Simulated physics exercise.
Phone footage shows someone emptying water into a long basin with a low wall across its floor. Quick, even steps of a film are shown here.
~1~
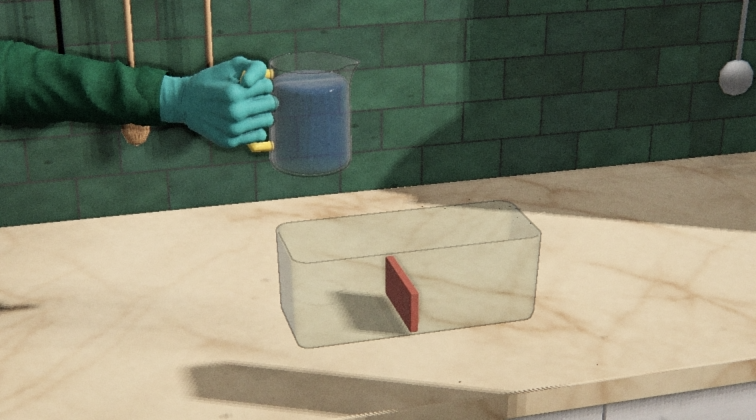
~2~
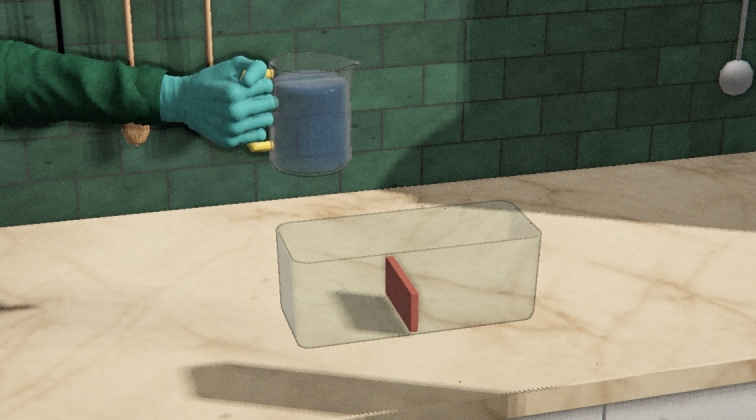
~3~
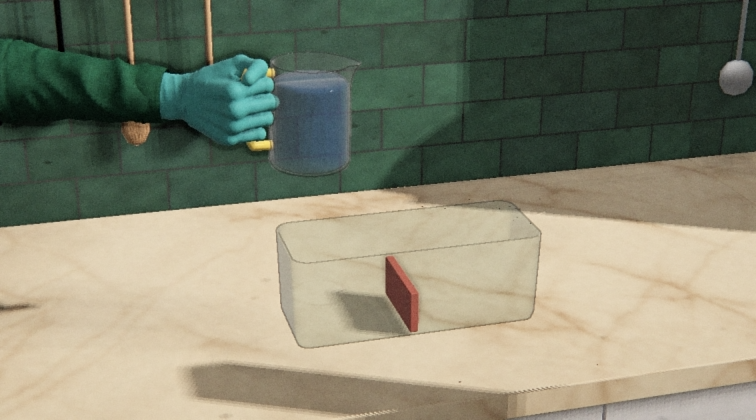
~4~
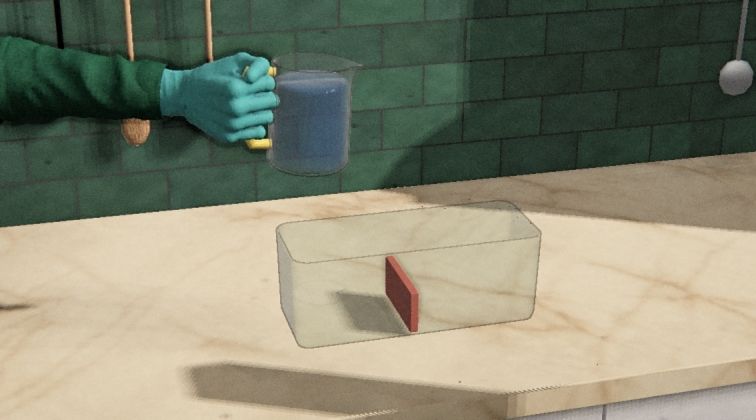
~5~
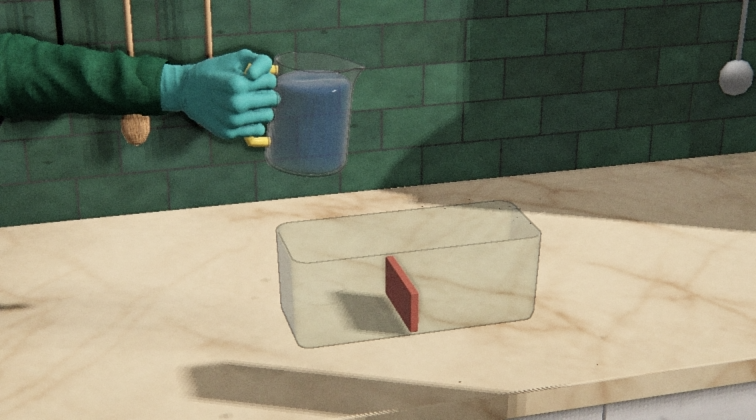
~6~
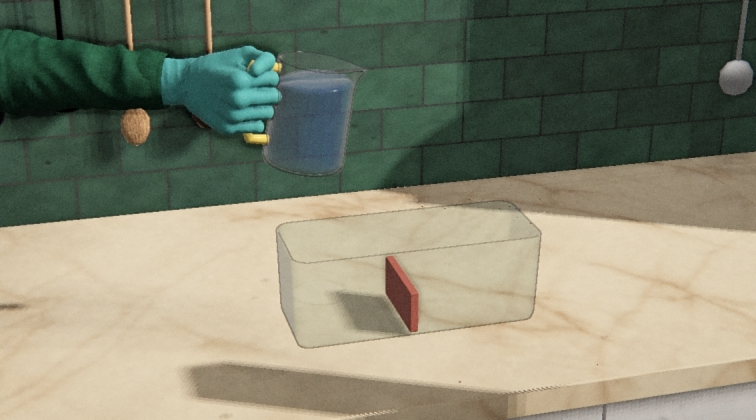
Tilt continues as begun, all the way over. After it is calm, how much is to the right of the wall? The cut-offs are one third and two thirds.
It falls above two thirds.
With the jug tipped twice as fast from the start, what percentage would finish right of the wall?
It comes to near 90 per cent.
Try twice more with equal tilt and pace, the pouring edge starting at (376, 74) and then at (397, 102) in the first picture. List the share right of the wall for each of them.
The first start yields 95 per cent, the second 95 per cent.
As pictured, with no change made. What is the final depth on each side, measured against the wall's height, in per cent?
Once it settles, the left reaches around 0 and the right around 60.
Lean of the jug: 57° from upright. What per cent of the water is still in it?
Near 90 per cent.
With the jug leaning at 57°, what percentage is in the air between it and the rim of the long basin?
I'd say some 10 per cent of it.
A moment on, the jug is tipped part way and 92 per cent is still to pour, 0 is left of the wall and 0 right of it.
Next, the jug is tipped on its side and 54 per cent is still to pour, 0 is left of the wall and 24 right of it.
Then the jug is tipped on its side and 18 per cent is still to pour, 1 is left of the wall and 70 right of it.
Later the jug is tipped on its side and 6 per cent is still to pour, 2 is left of the wall and 89 right of it.
At rest 5 per cent lies left of the wall, 92 right of it and 1 outside.
